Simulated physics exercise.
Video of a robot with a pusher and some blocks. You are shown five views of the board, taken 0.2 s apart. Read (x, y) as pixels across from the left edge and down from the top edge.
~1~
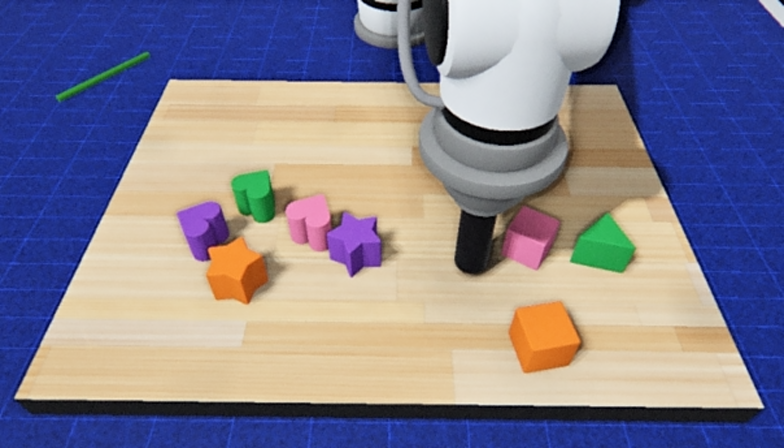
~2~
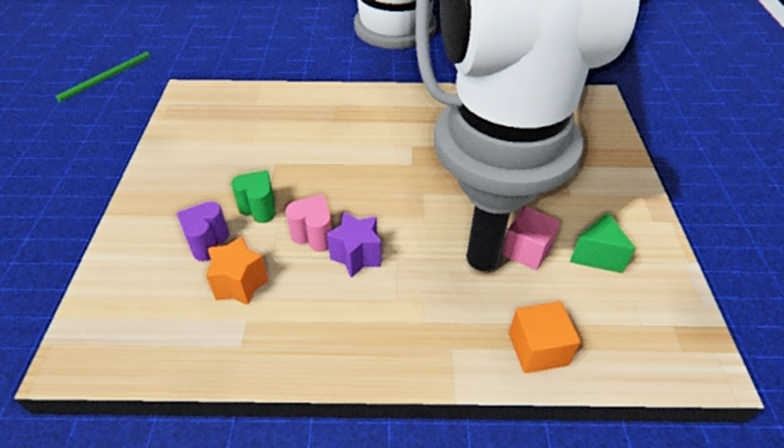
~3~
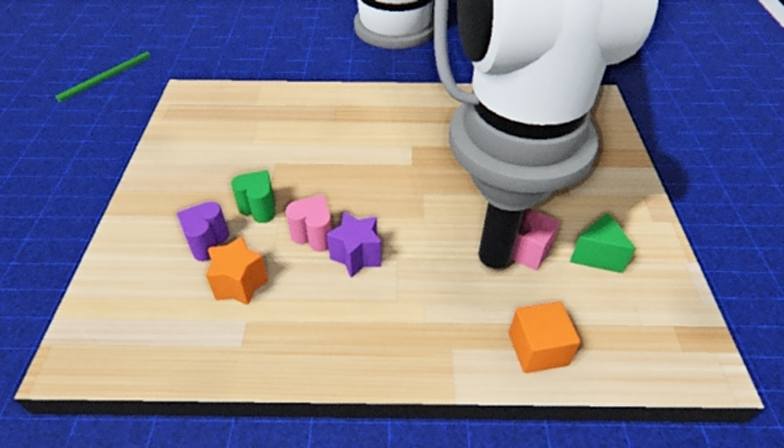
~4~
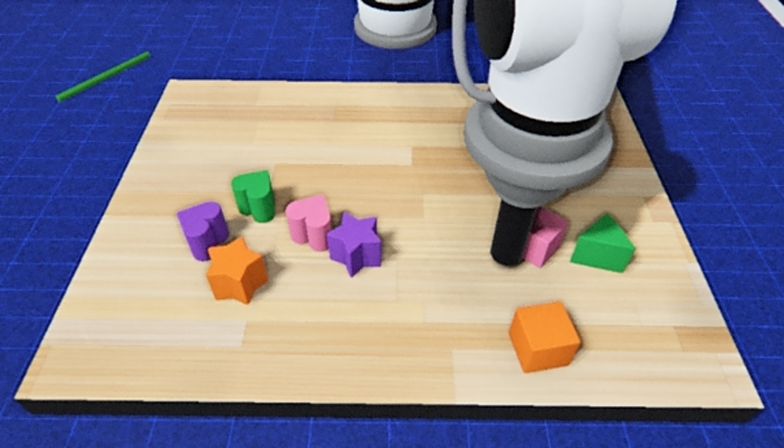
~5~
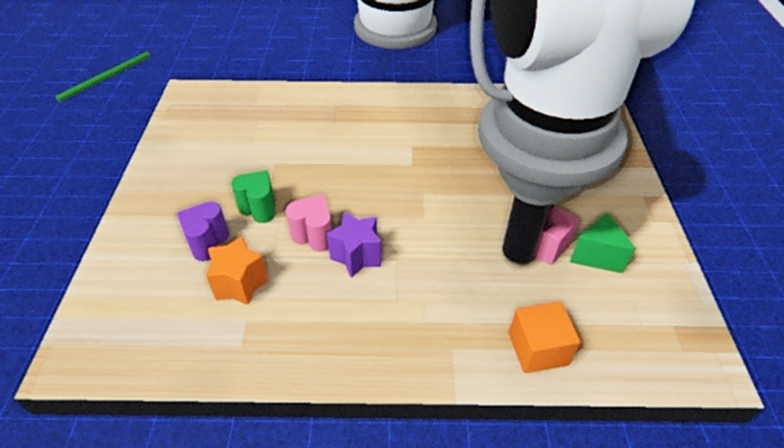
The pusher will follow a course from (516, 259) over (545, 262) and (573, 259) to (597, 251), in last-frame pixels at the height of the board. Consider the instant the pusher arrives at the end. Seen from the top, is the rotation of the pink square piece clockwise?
No - that is not the case.
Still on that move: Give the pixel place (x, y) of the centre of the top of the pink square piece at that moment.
Located at (583, 201).
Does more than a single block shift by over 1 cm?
Yes, I think so.
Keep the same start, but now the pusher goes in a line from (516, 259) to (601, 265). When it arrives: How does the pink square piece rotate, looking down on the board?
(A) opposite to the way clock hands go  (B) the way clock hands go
My pick is A.
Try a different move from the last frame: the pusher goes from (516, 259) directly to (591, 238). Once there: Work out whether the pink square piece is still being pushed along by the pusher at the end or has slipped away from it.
I predict the pusher still has it in front.
What follows on the original path. Halfway along, pusher at (562, 255); pink square piece at (573, 210), turned 15° anticlockwise; green triangular block at (614, 231).
At the end, pusher at (600, 244); orange square piece still; pink square piece at (583, 201), turned 65° anticlockwise; green triangular block at (654, 224).
